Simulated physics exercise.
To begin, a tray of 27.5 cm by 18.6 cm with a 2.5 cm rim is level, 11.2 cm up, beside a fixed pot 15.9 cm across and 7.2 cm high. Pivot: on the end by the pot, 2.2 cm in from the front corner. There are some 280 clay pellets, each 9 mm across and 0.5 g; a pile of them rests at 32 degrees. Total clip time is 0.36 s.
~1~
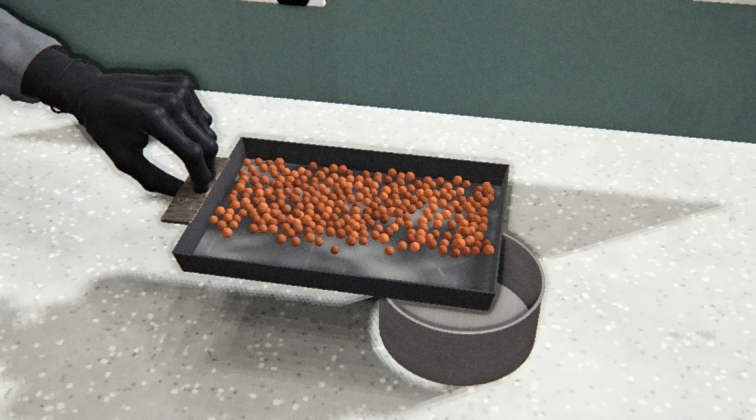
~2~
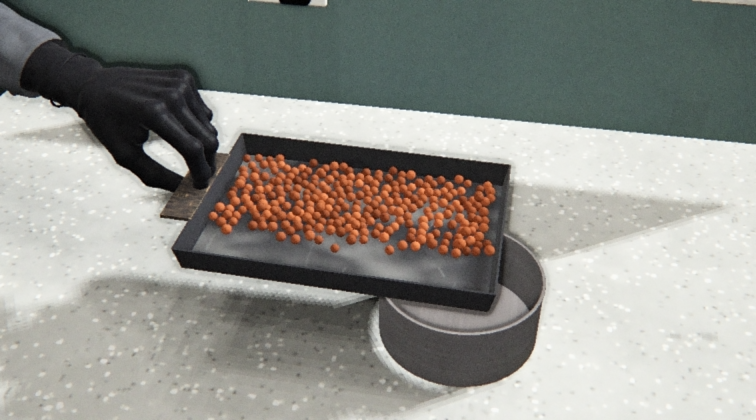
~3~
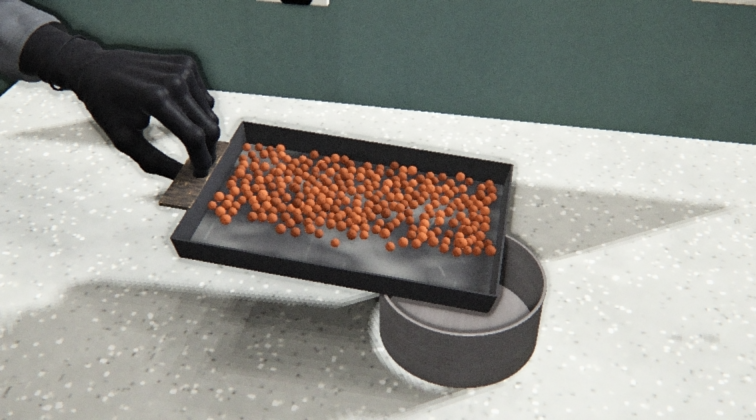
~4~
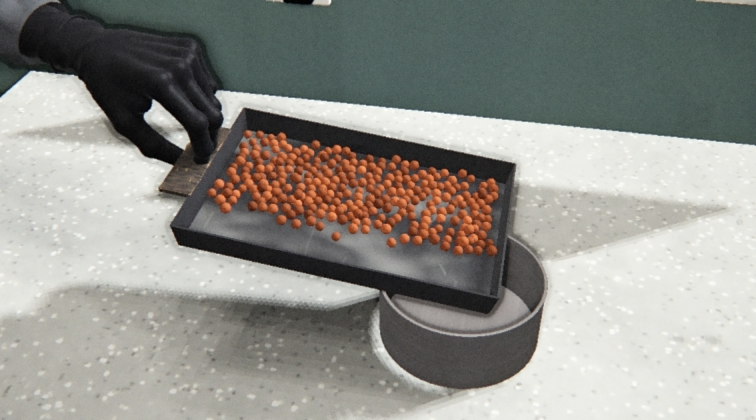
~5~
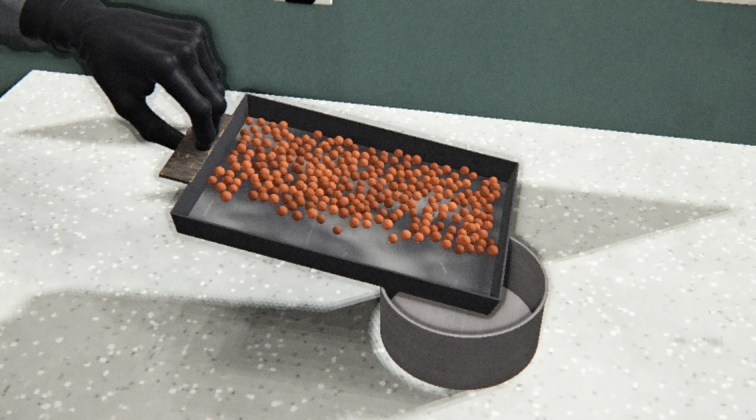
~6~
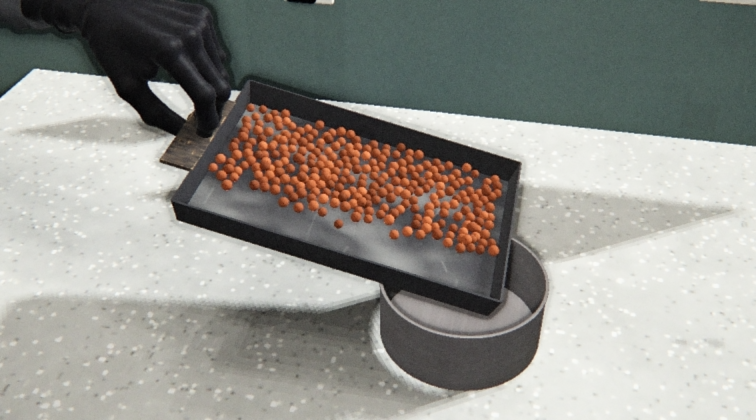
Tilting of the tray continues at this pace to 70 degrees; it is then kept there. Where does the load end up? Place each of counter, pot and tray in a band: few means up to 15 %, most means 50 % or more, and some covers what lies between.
Counter: Few; pot: Few; left on the tray: Most.
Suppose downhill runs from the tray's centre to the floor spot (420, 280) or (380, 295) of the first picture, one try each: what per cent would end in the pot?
I'd put it at about 0 per cent for the first tilt and about 0 per cent for the second.
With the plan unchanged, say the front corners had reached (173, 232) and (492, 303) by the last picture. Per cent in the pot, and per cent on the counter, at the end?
Final per cent - pot 0, counter 5.
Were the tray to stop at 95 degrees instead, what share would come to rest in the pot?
About 0 in a hundred would end up in the pot.
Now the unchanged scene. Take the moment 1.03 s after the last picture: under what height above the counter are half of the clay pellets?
The halfway mark is near 18 cm.
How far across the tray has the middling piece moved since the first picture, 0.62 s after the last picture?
I'd say close to 8 centimetres.
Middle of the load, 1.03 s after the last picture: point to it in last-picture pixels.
Load centre: About (474, 190) px.
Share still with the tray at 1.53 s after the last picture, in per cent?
Close to 100 in a hundred parts of the load.
Then, 0.62 s after the last picture, tilt 40 degrees; the tray holds 100 %, the pot 0 %.
Then, 1.03 s after the last picture, tilt 58 degrees; the tray holds 100 %, the pot 0 %.
Then, 1.53 s after the last picture, tilt 70 degrees; the tray holds 100 %, the pot 0 %.
In the end, counter 0 %, pot 0 %, tray 100 %.
